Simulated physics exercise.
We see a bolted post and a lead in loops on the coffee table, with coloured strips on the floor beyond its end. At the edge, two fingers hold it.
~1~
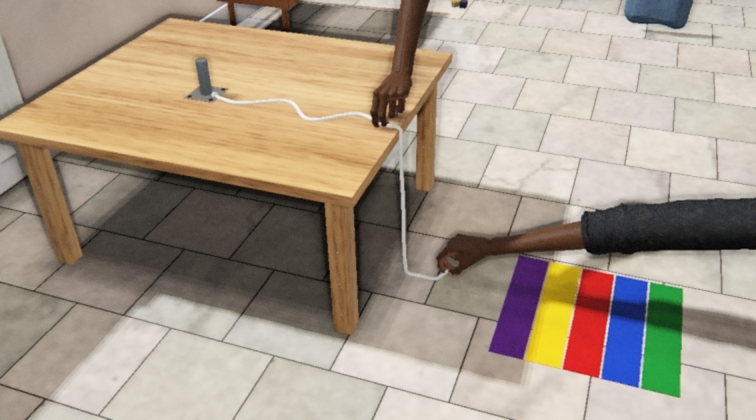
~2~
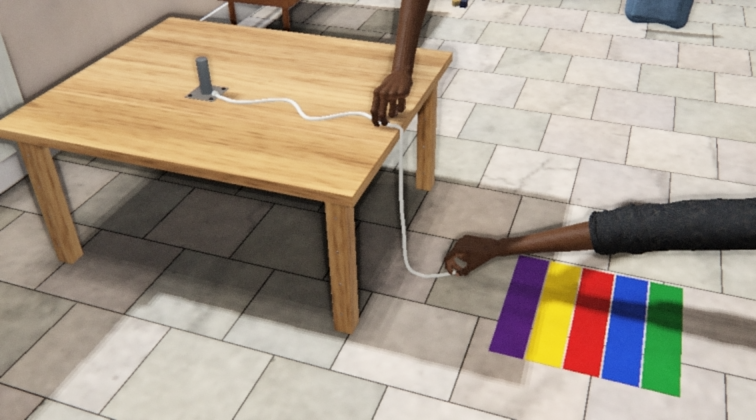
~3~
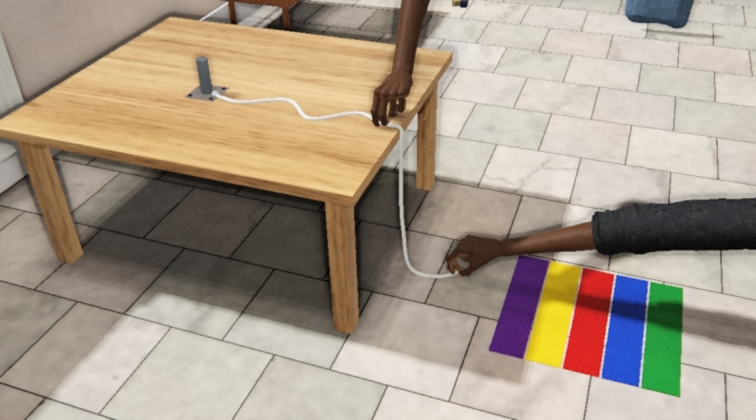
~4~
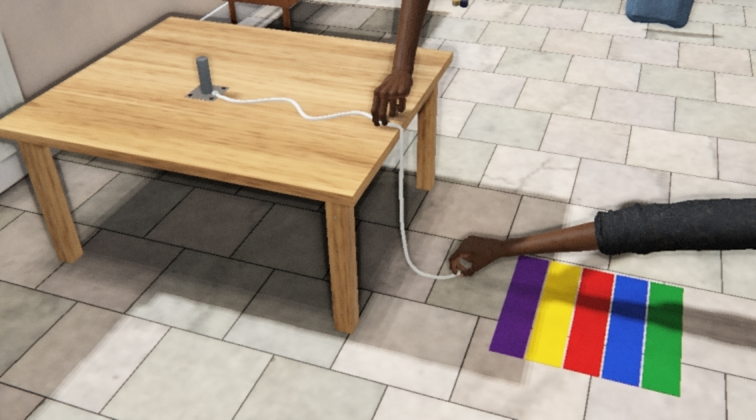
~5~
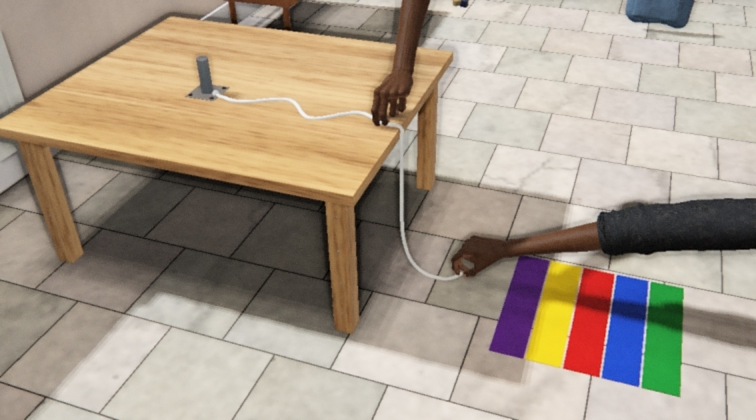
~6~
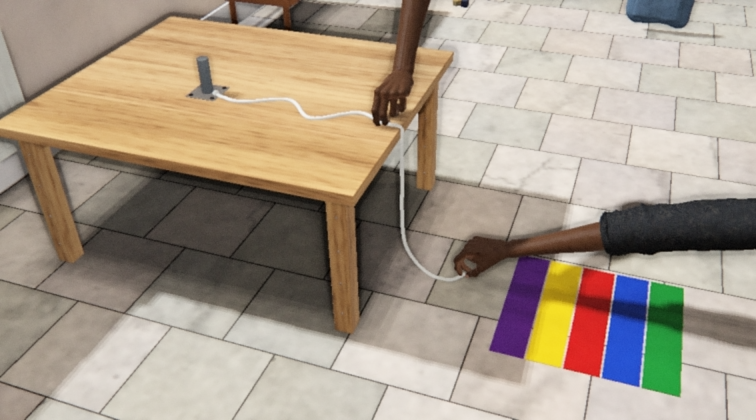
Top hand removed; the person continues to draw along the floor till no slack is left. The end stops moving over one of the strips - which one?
The red strip.
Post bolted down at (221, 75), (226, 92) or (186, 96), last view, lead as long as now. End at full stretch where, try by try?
Around (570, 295), (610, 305) and (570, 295).
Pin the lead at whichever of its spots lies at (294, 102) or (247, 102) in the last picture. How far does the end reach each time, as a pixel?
Estimates in sequence: (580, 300) then (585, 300).
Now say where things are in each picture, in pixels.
In the first frame, end (447, 271); purple (511, 336); yellow (547, 344); red (584, 353); blue (623, 362); green (662, 371).
In the second frame, end (454, 272); lead through (235, 102) (297, 106) (354, 114) (401, 144) (401, 205) (406, 260).
In the third frame, end (457, 273).
In the fourth frame, end (459, 273); lead through (235, 102) (297, 106) (354, 113) (401, 144) (401, 204) (408, 260).
In the fifth frame, end (462, 273).
In the sixth frame, end (464, 274); lead through (235, 101) (298, 106) (355, 113) (402, 144) (402, 204) (414, 260).
Early on, end near (520, 286); over purple.
Midway, end near (564, 295); over yellow.
At the end of the slack, end near (590, 301); over red. It gets as far as the red strip.
